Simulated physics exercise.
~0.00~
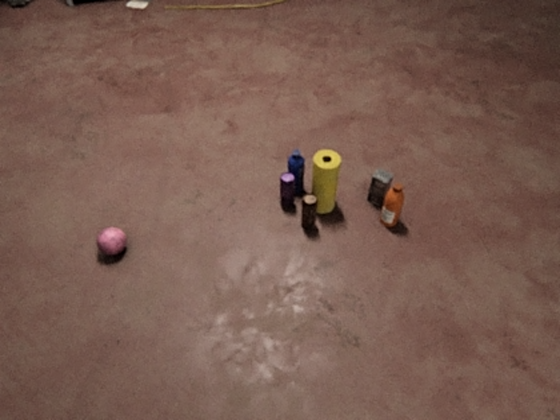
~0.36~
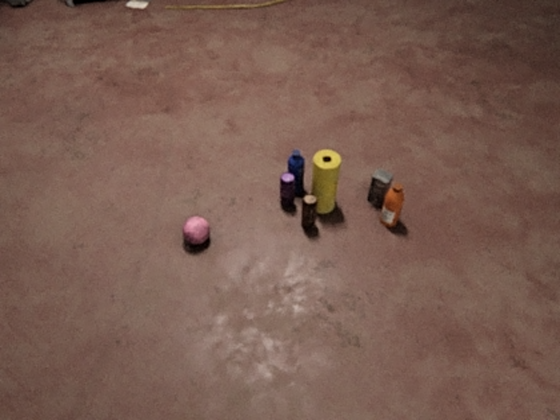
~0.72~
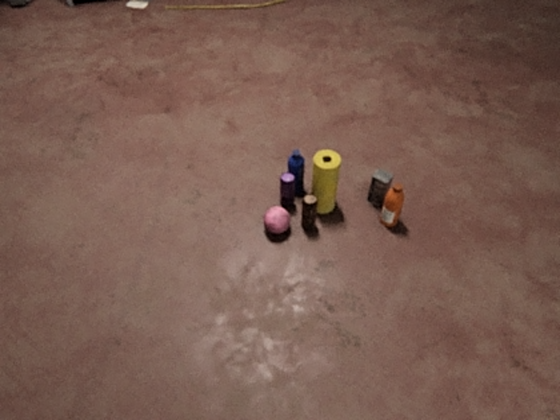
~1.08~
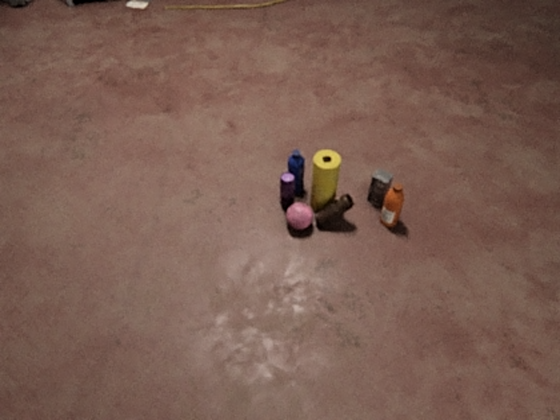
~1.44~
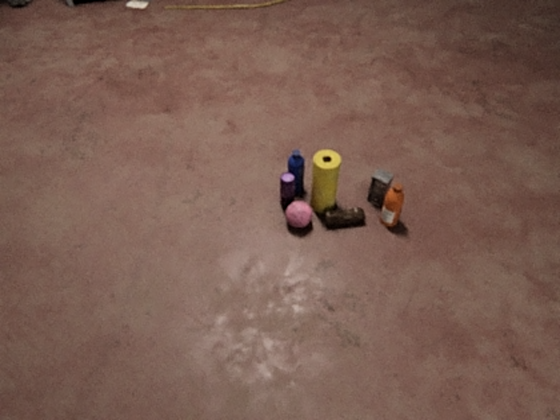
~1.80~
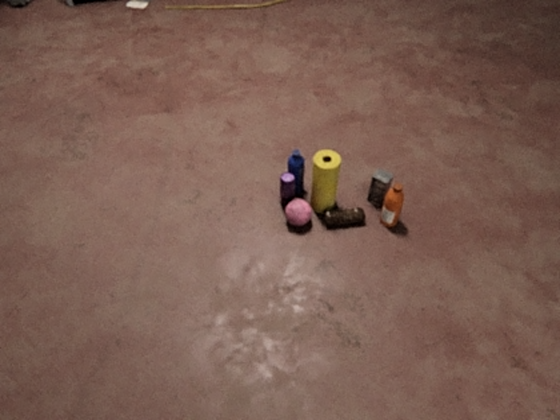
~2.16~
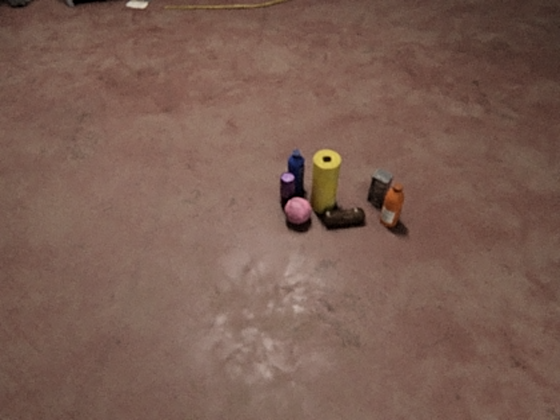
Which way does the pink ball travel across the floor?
The pink ball rolls to the right, toward the group of standing items.
On a reddish floor, a pink ball rolls right and topples the brown can.
